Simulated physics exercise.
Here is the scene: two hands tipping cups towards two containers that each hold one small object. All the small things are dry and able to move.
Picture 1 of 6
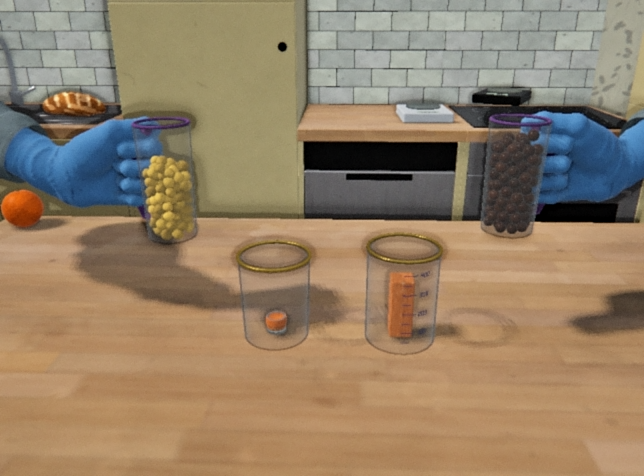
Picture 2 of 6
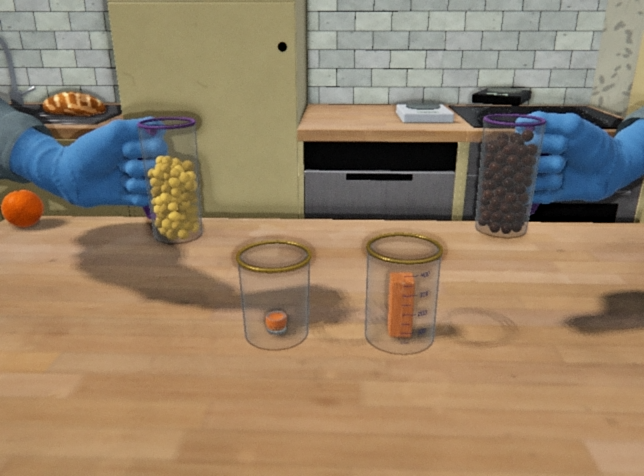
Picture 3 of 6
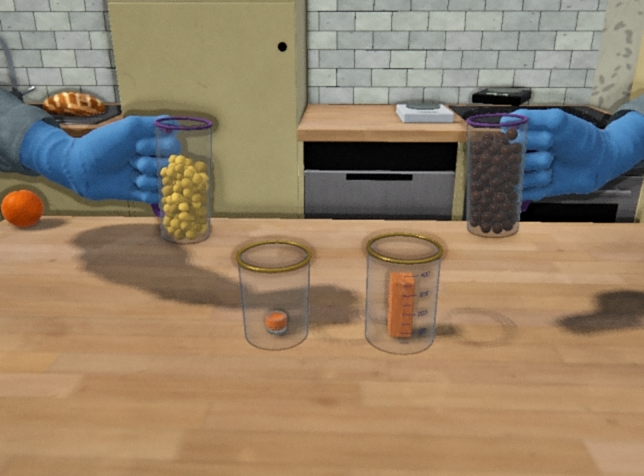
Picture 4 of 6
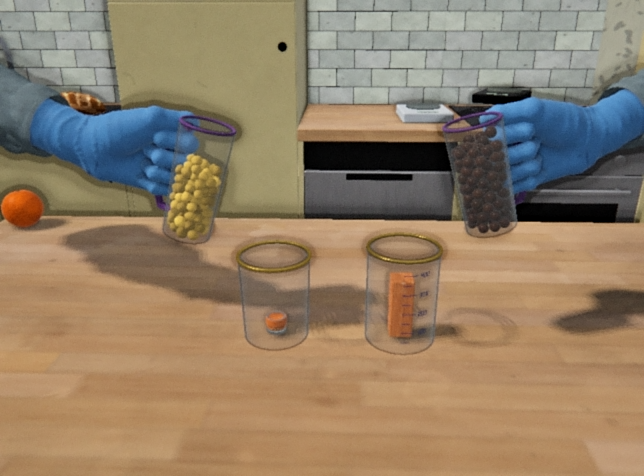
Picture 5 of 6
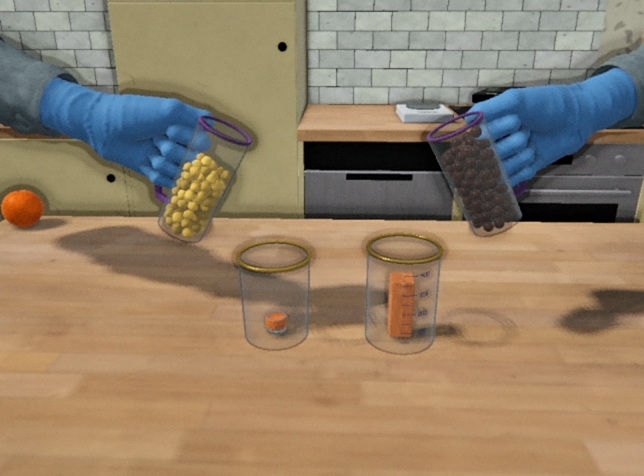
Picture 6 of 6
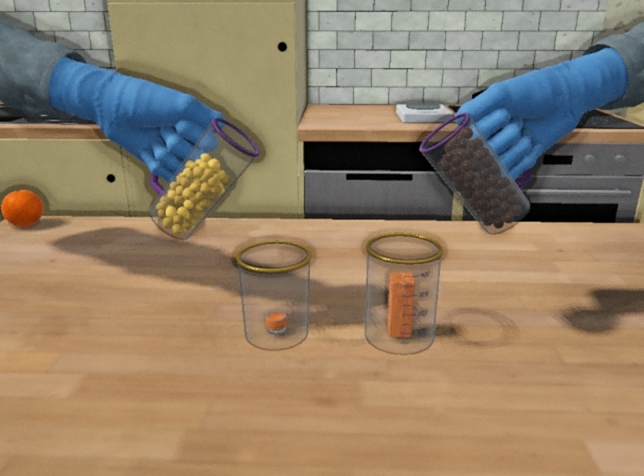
Two blue-gloved hands bring purple-rimmed clear cups inward from either side, upright at first, then tilt them steadily toward each other, while the camera stays still. The left cup holds yellow balls and the right dark brown ones, above two gold-rimmed clear containers with a small orange object in the left and a taller orange block in the right. The wooden counter is seen from the front, slightly above, in a kitchen with white tiles, an oven and an orange at left.
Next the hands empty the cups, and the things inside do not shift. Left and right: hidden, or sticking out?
Afterwards the left object is swallowed up, while the right object stays visible.
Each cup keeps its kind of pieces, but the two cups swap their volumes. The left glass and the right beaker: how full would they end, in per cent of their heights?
Expect some 55 for the left and some 45 for the right.
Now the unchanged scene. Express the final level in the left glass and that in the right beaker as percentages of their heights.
Left 45, right 55, roughly.
Then, 0.33 s on from there, left glass empty, all of its cupful still in the cup; right beaker empty, all of its cupful still in the cup.
Then, 0.75 s on from there, left glass empty, all of its cupful still in the cup; right beaker nearly empty, nearly all of its cupful still in the cup.
Then, 1.20 s on from there, left glass nearly empty, near two thirds of its cupful still in the cup; right beaker a quarter full, near a quarter of its cupful still in the cup.
In the end, left glass half full (surface near (275, 298)), nothing beside it; right beaker half full (surface near (402, 285)), nothing beside it; the left thing is covered; the right thing is still showing.
